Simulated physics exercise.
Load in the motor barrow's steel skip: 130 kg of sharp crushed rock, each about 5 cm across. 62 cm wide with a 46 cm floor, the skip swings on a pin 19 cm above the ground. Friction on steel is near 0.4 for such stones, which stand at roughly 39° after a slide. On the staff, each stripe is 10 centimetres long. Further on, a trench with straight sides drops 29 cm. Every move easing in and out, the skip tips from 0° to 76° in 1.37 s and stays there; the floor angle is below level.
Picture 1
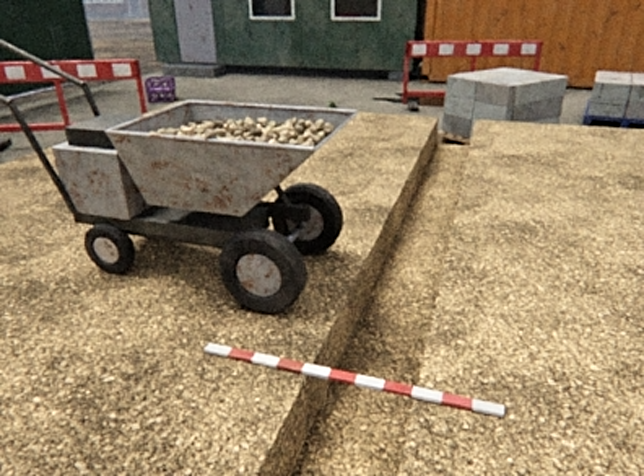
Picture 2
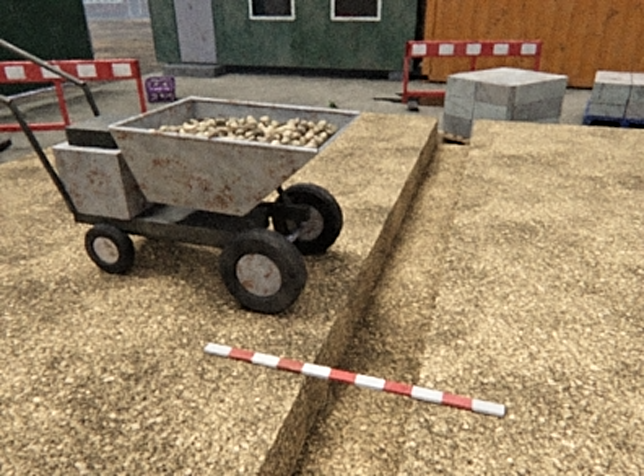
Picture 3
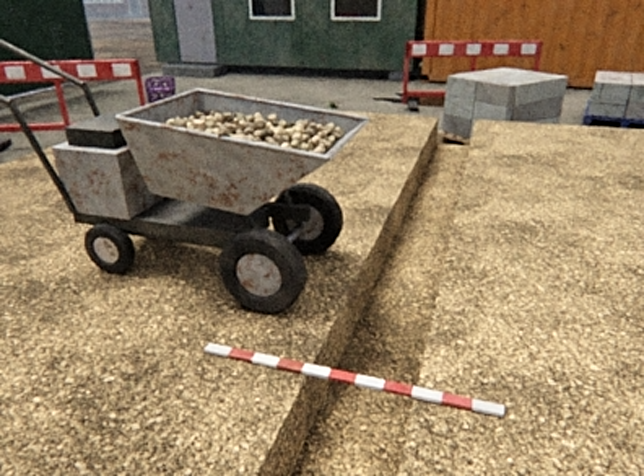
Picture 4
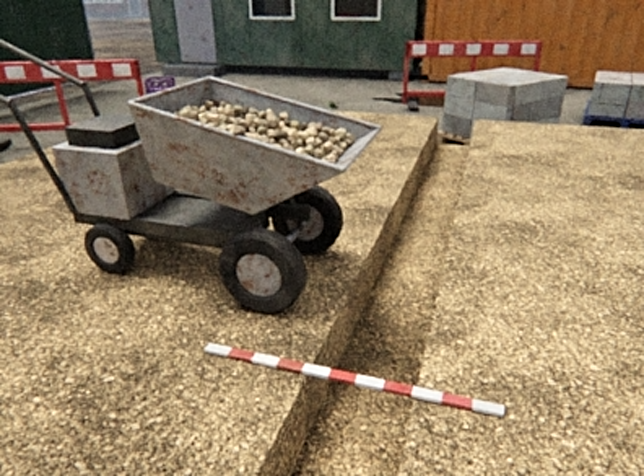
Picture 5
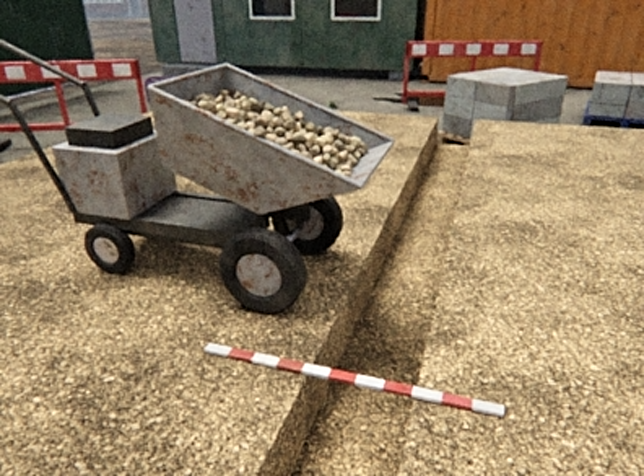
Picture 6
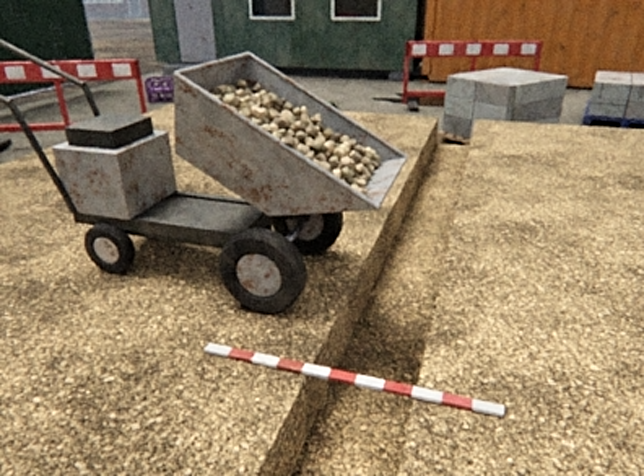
On a gravelly building site, a motor barrow's grey steel skip of stones tilting steadily forward to the right beside a trench.
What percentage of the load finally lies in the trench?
About 26 per cent.
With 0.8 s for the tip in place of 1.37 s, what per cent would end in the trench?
About 25%.
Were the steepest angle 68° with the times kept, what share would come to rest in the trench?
I'd expect around 55 in a hundred.
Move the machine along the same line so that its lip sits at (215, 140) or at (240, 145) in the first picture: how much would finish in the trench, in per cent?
Result: Close to 85 then close to 100 per cent.
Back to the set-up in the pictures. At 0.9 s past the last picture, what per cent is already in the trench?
By that point it's something like 10 in a hundred.
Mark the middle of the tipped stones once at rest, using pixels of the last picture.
I'd put it close to (460, 303).
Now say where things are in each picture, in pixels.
The first frame shows lip at (314, 150), floor tilted 0°, highest stones at (280, 127).
In the second frame, the skip is at 2°, its lip at (318, 152); the top of the load is at (283, 127).
In the third frame, the skip is at 6°, its lip at (329, 159); the top of the load is at (237, 121).
In the fourth frame, the skip is at 12°, its lip at (344, 171); the top of the load is at (213, 111).
In the fifth frame, the skip is at 20°, its lip at (362, 187); the top of the load is at (221, 101).
The sixth frame shows lip at (378, 208), floor tilted 29°, highest stones at (235, 92).
Then, 0.4 s after the last picture the floor is at 64°, 100 % in the skip; the foremost stones are at (424, 264).
Then, 0.9 s after the last picture the floor is at 76°, 59 % in the skip, 12 % in the trench, 29 % past the trench; the foremost stones are at (532, 317).
Then, 1.2 s after the last picture the floor is at 76°, 29 % in the skip, 23 % in the trench, 48 % past the trench; the foremost stones are at (617, 319).
Then, 3.2 s after the last picture the floor is at 76°, 25 % in the skip, 26 % in the trench, 49 % past the trench; the foremost stones are at (635, 323).
